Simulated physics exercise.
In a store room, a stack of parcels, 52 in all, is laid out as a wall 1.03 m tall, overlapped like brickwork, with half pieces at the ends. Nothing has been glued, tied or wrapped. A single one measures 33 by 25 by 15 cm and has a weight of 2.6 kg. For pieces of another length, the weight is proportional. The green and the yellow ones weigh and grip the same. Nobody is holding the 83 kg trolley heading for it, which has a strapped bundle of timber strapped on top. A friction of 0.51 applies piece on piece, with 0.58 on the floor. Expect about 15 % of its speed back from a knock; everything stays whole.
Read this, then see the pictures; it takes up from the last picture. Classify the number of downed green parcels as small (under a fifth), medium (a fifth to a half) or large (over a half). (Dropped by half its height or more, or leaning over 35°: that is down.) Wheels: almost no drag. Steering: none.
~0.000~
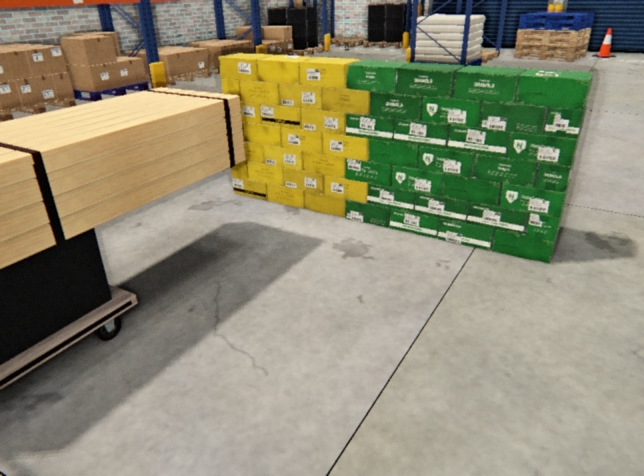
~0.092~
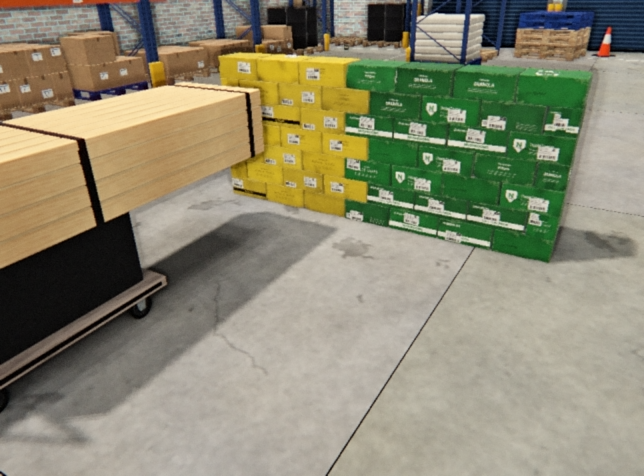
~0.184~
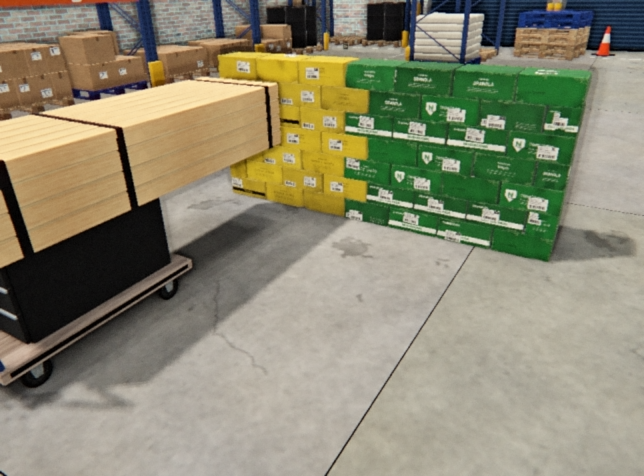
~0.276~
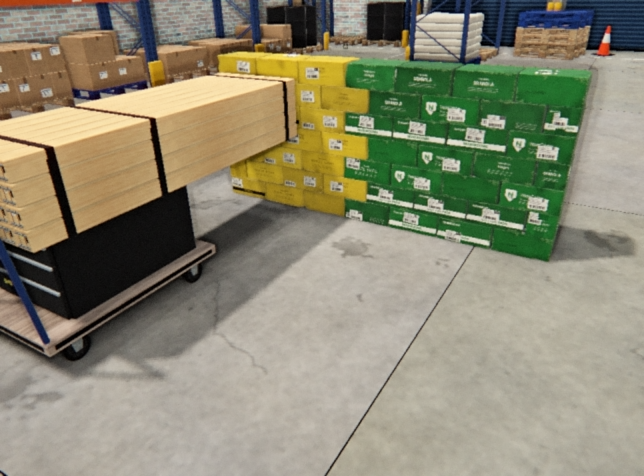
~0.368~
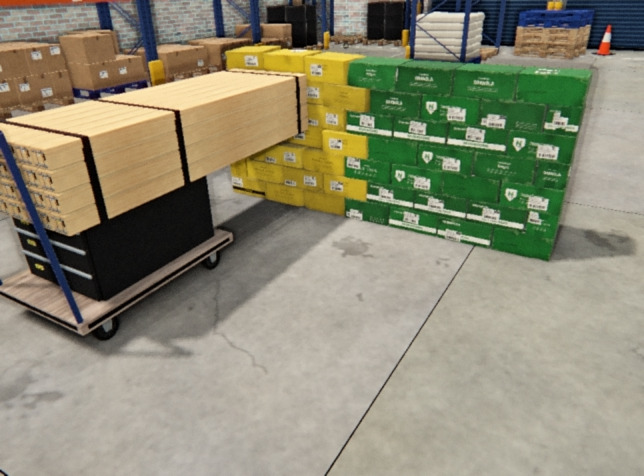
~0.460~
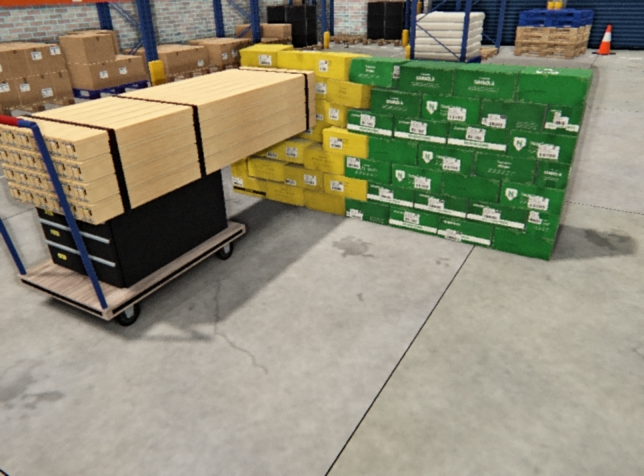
It is small.
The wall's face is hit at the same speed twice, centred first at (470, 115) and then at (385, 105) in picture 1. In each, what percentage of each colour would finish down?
You'd get green at 40 followed by 30, and yellow at 0 followed by 20 percent.
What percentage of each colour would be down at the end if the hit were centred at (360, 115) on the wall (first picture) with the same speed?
For green it's 30 per cent, for yellow 40 per cent.
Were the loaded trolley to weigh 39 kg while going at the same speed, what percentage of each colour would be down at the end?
That would leave green at 0 and yellow at 70 per cent.
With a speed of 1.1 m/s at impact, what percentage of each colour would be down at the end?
The green would finish 10 in a hundred down, the yellow 80 in a hundred.
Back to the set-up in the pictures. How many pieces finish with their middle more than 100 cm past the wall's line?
Around 8 of the pieces.
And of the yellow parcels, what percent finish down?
Colour yellow - 70 percent down at the end.
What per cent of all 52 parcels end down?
I'd put it at about 35 percent.
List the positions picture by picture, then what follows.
In the first picture (pixels give the middle of a visible side), load (235, 118) 63 cm short of the wall; top green parcel (484, 87); top yellow parcel (278, 72); none has stirred.
The second picture shows load (256, 111) 45 cm short of the wall; top green parcel (484, 87).
The third picture shows load (274, 104) 26 cm short of the wall; top green parcel (483, 86).
The fourth picture shows load (291, 98) 8 cm short of the wall; top green parcel (483, 86).
The fifth picture shows load (303, 93) 7 cm into the wall's line; top green parcel (483, 85); top yellow parcel (283, 66) 9 cm from its place; steepest lean 4°, the parcel at (245, 63); movement in 14 of them.
The sixth picture shows load (311, 90) 19 cm into the wall's line; top green parcel (484, 85); top yellow parcel (296, 63) 5° from how it stood; movement in 19 of them.
After 0.60 s, load 36 cm past the wall's line, still rolling; none of the 28 green parcels down (5 of 52 in all colours); top green parcel unmoved; top yellow parcel 17° from how it stood, 7 cm lower.
After 0.84 s, load 64 cm past the wall's line, still rolling; none of the 28 green parcels down (16 of 52 in all colours); top green parcel unmoved; top yellow parcel 44° from how it stood, 56 cm lower.
After 1.30 s, load 1.08 m past the wall's line, still rolling; 1 of the 28 green parcels down (17 of 52 in all colours); top green parcel unmoved; top yellow parcel 52° from how it stood, 79 cm lower.
In the end (2.7 s), load 1.15 m past the wall's line, stopped; 1 of the 28 green parcels down (17 of 52 in all colours); top green parcel unmoved; top yellow parcel 88 cm lower. That is 4 per cent. From the last view, middles, top green parcel near (490, 81), top yellow parcel near (439, 123).
